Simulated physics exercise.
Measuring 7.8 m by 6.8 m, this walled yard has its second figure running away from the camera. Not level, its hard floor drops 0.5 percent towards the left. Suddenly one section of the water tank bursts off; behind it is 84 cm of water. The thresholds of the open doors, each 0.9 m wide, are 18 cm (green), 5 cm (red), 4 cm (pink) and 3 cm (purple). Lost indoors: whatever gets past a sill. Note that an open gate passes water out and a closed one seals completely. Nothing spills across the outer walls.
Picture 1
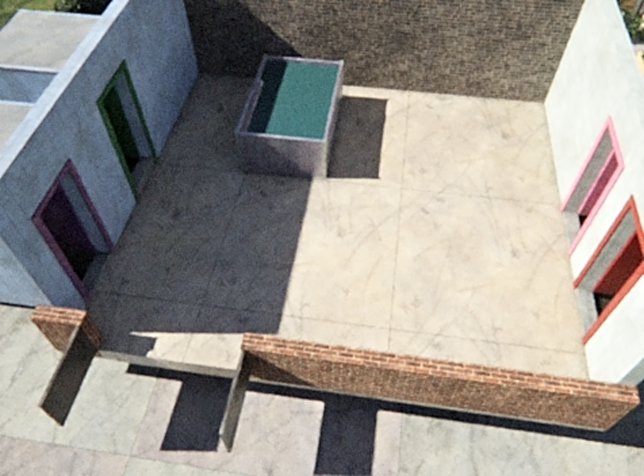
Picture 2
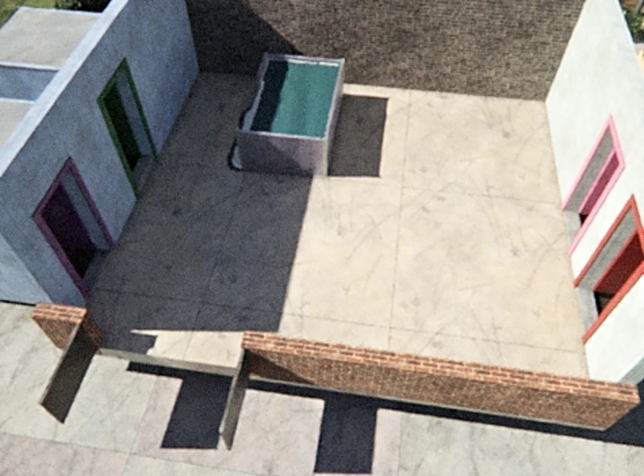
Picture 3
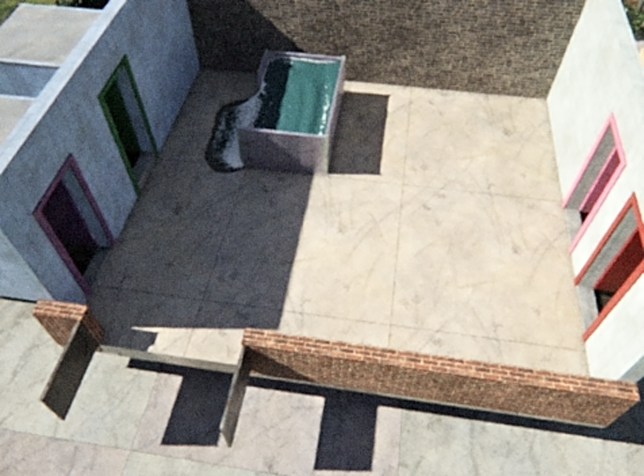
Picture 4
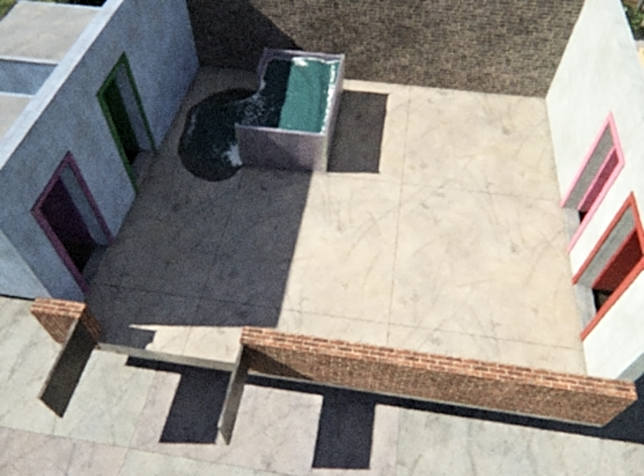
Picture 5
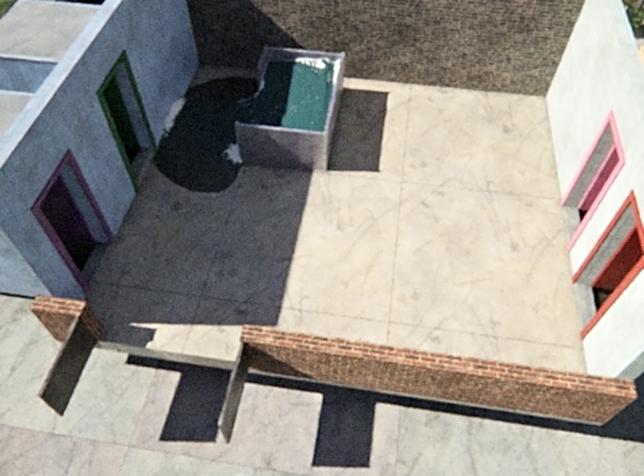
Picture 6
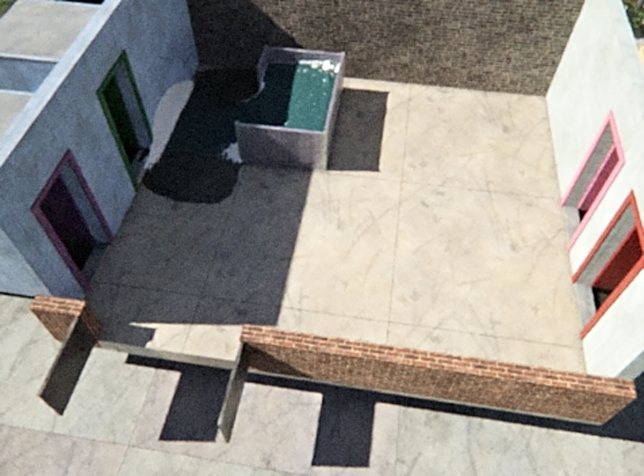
We see a walled yard with coloured door surrounds and a raised tank of green water; water pours from the tank's left side and spreads across the shaded paving in a widening dark pool, reaching near the green doorway.
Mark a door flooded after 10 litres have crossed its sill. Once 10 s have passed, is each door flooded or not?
At that moment the green door is flooded, the red door is not flooded, the pink door is not flooded, the purple door is flooded.
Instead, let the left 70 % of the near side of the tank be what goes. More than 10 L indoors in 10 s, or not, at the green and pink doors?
Against that limit: Green not over, pink below.
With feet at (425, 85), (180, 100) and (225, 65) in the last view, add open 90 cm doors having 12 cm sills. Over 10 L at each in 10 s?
Taking them in order, the first gets too little, the second enough and the third enough.
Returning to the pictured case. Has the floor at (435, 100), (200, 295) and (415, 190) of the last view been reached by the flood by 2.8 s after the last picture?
Soaked, soaked, untouched.
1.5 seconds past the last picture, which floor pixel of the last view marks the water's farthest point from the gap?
I'd put it close to (74, 322).
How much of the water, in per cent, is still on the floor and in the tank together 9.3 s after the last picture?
Near 60 in a hundred is still there.
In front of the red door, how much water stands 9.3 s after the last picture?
I'd say close to 2.0 cm.
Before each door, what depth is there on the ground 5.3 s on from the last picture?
In centimetres, the green door has 12, the red door 0, the pink door 3 and the purple door 5.
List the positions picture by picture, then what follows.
Still water, 84 cm deep, in the water tank at (293, 99), in the first frame.
The front is at a hidden place, 0.9 m from the gap at (253, 128); 0.4 m2 of floor is under water; 84 cm left at the back of the water tank, in the second frame.
Water pours out at (254, 125) and has run 1.1 m, to (218, 168); typically 13 cm deep outside, 78 cm at the water tank's back, in the third frame.
Water pours out at (253, 125) and has run 1.5 m, to (196, 108); typically 11 cm deep outside, 72 cm at the water tank's back, in the fourth frame.
The front is at (155, 155), 2.0 m from the gap at (253, 124); 4.9 m2 of floor is under water; 72 cm left at the back of the water tank, in the fifth frame.
Water pours out at (253, 123) and has run 2.4 m, to (143, 179); typically 8 cm deep outside, 68 cm at the water tank's back, in the sixth frame.
Then, 0.7 s after the last picture water covers 15 % of the floor and is deepest (58 cm) near (199, 66); green door 35 cm at the sill, 22 L in, red door not reached, pink door not reached, purple door 2 cm at the sill, 0 L in.
Then, 1.5 s after the last picture water covers 25 % of the floor and is deepest (44 cm) near (199, 66); green door 30 cm at the sill, 81 L in, red door not reached, pink door not reached, purple door 9 cm at the sill, 3 L in.
Then, 2.8 s after the last picture water covers 40 % of the floor and is deepest (30 cm) near (194, 75); green door 20 cm at the sill, 111 L in, red door not reached, pink door not reached, purple door 7 cm at the sill, 19 L in.
Then, 5.3 s after the last picture water covers 60 % of the floor and is deepest (14 cm) near (74, 322); green door 12 cm at the sill, 114 L in, red door not reached, pink door 3 cm at the sill, 0 L in, purple door 5 cm at the sill, 38 L in.
Then, 9.3 s after the last picture water covers 80 % of the floor and is deepest (9 cm) near (162, 140); green door 7 cm at the sill, 114 L in, red door 2 cm at the sill, 0 L in, pink door 3 cm at the sill, 0 L in, purple door 5 cm at the sill, 61 L in.
